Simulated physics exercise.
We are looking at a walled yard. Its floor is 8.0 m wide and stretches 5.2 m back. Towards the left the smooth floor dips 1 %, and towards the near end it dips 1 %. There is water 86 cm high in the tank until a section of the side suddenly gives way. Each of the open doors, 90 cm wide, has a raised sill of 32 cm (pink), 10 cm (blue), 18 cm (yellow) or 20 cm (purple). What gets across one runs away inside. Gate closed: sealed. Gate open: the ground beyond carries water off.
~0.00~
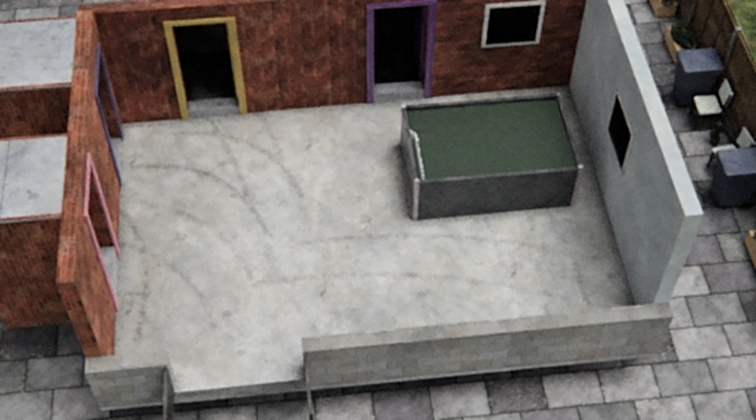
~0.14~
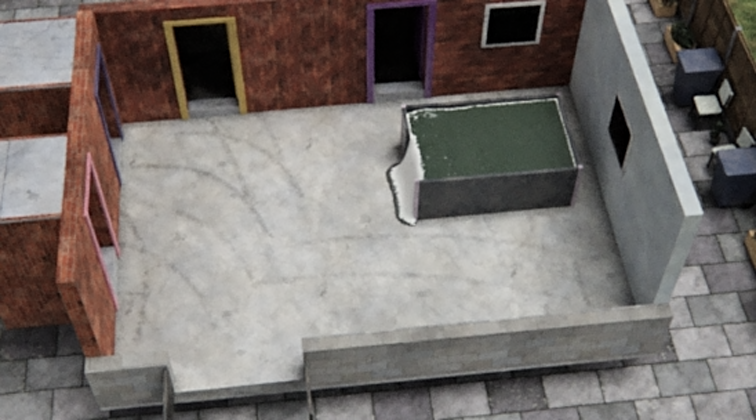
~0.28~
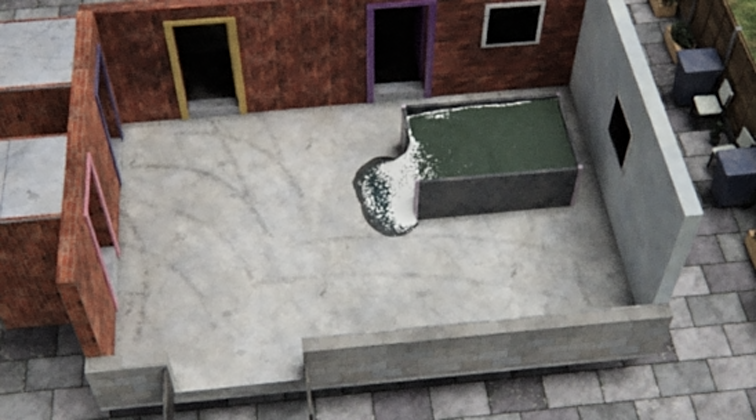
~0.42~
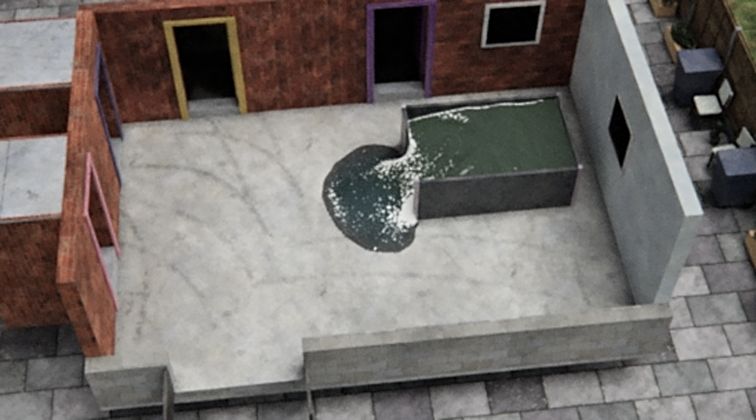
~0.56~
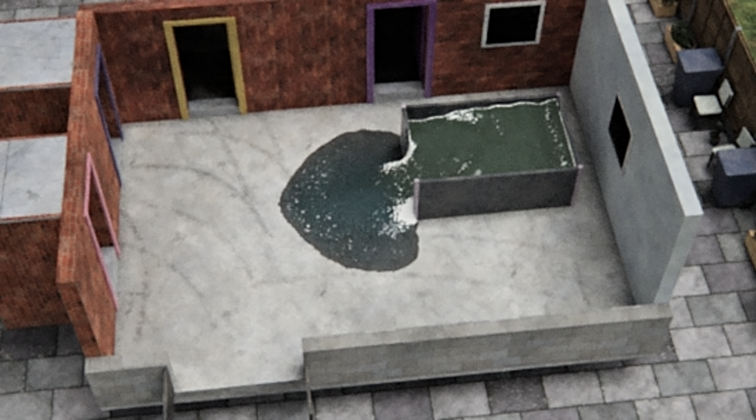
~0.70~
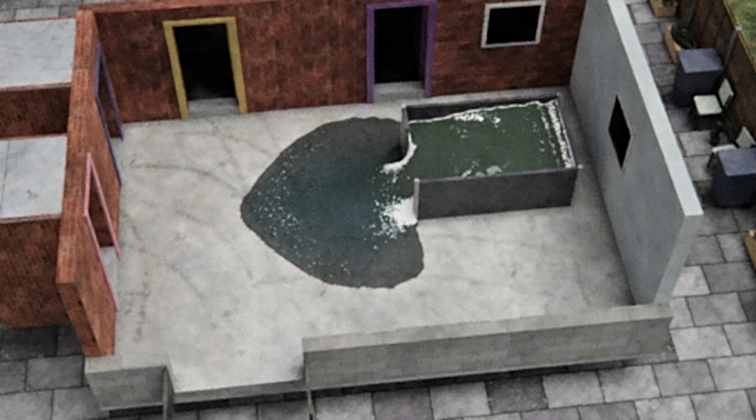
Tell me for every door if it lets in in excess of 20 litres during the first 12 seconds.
In the first 12 seconds the pink door does not let in over 20 litres; the blue door lets in over 20 litres; the yellow door does not let in over 20 litres; the purple door does not let in over 20 litres.
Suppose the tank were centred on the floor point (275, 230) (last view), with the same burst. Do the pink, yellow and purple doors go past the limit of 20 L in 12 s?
Well, against that limit, at pink it's too much, at yellow it's within bounds, and at purple it's within bounds.
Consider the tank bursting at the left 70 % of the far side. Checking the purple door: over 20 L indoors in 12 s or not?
So for purple: Yes.
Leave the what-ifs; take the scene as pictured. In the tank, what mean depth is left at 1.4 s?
The average depth is around 55 cm.
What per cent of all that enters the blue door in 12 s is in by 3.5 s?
Around 60 percent.
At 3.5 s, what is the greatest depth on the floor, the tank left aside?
Roughly 30 cm.
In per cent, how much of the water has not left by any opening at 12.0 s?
It comes to near 58 per cent.
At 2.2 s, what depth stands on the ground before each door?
Depths: Pink door 26 cm, blue door 24 cm, yellow door 14 cm, purple door 1 cm.
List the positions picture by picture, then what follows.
The first frame shows still water, 86 cm deep, in the tank at (490, 140).
In the second frame, the front is at (405, 221), 0.6 m from the gap at (413, 180); 0.2 m2 of floor is under water; 86 cm left at the back of the tank.
In the third frame, the front is at (362, 173), 0.9 m from the gap at (413, 181); 1.0 m2 of floor is under water; 86 cm left at the back of the tank.
In the fourth frame, water pours out at (412, 182) and has run 1.4 m, to (327, 188); typically 10 cm deep outside, 86 cm at the tank's back.
In the fifth frame, water pours out at (412, 182) and has run 2.1 m, to (286, 209); typically 6 cm deep outside, 81 cm at the tank's back.
In the sixth frame, the front is at (250, 221), 2.7 m from the gap at (412, 182); 6.5 m2 of floor is under water; 73 cm left at the back of the tank.
After 1.4 s water covers 50 % of the floor and is deepest (46 cm) near (406, 200); pink door 8 cm at the sill, 0 L in, blue door not reached, yellow door 6 cm at the sill, 0 L in, purple door 2 cm at the sill, 0 L in.
After 2.2 s water covers 60 % of the floor and is deepest (59 cm) near (115, 384); pink door 26 cm at the sill, 0 L in, blue door 24 cm at the sill, 19 L in, yellow door 14 cm at the sill, 0 L in, purple door 1 cm at the sill, 0 L in.
After 3.5 s water covers 60 % of the floor and is deepest (30 cm) near (115, 384); pink door 21 cm at the sill, 0 L in, blue door 26 cm at the sill, 144 L in, yellow door 9 cm at the sill, 0 L in, purple door 0 cm at the sill, 0 L in.
After 7.0 s water covers 65 % of the floor and is deepest (19 cm) near (115, 384); pink door 15 cm at the sill, 0 L in, blue door 12 cm at the sill, 227 L in, yellow door 9 cm at the sill, 0 L in, purple door 2 cm at the sill, 0 L in.
After 12.0 s water covers 90 % of the floor and is deepest (12 cm) near (115, 384); pink door 10 cm at the sill, 0 L in, blue door 8 cm at the sill, 232 L in, yellow door 5 cm at the sill, 0 L in, purple door 2 cm at the sill, 0 L in.
